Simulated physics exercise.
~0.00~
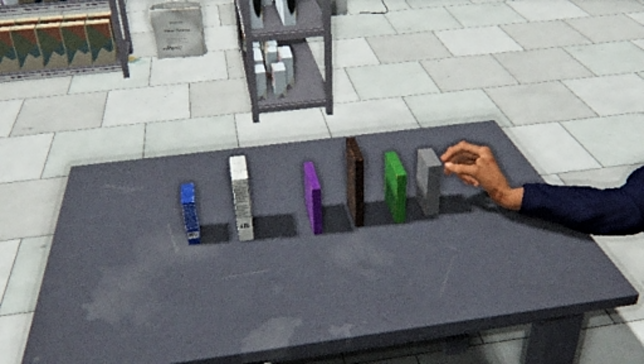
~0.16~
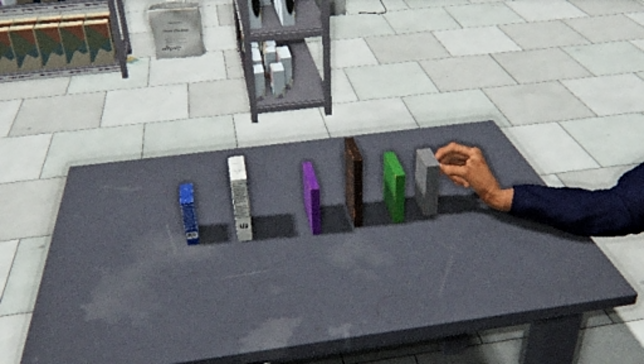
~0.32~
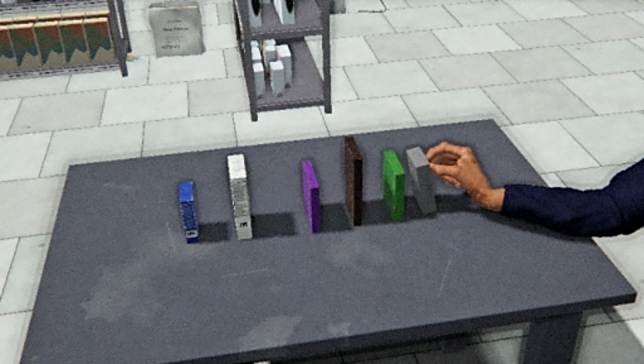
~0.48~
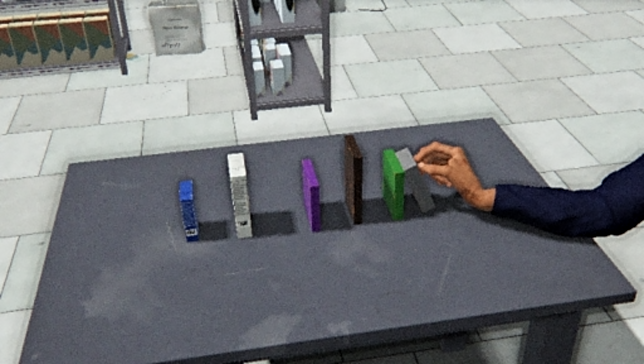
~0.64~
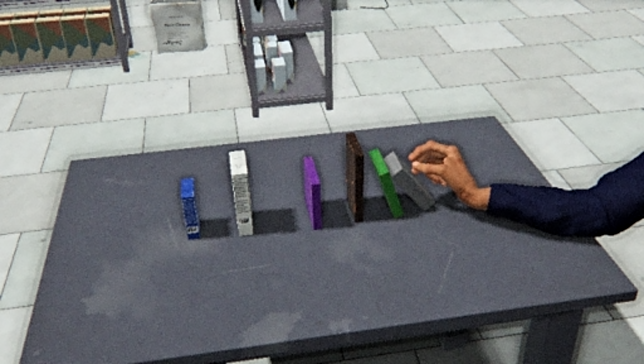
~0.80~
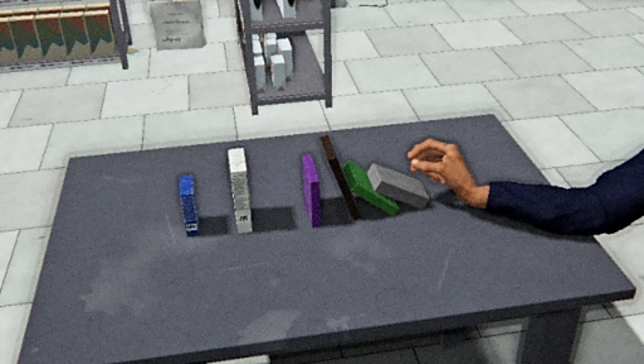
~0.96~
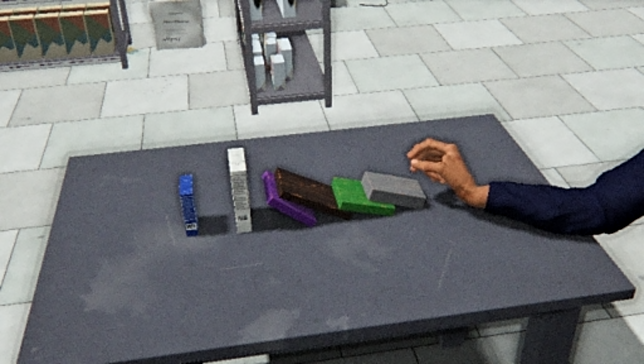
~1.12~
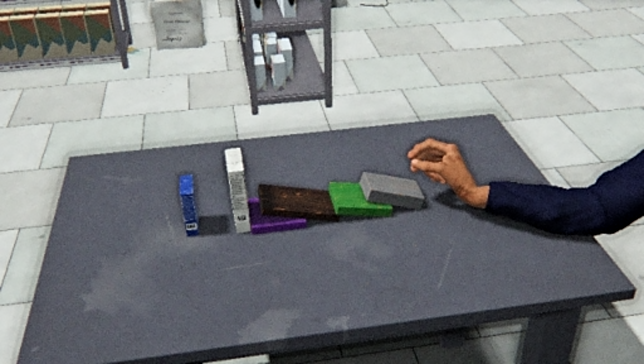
A hand in a dark sleeve reaches from the right over a dark grey table, seen from slightly above in a room with pale floor tiles and shelving behind. Six upright pieces stand in a row, from left to right blue, white, purple, dark brown or black, green and grey. The fingertips push the top of the grey board leftward until it leans into the green block. The green block tips against the dark block, which falls and knocks over the purple board. Grey, green, dark and purple end toppled in an overlapping line, while the white and blue packets still stand.
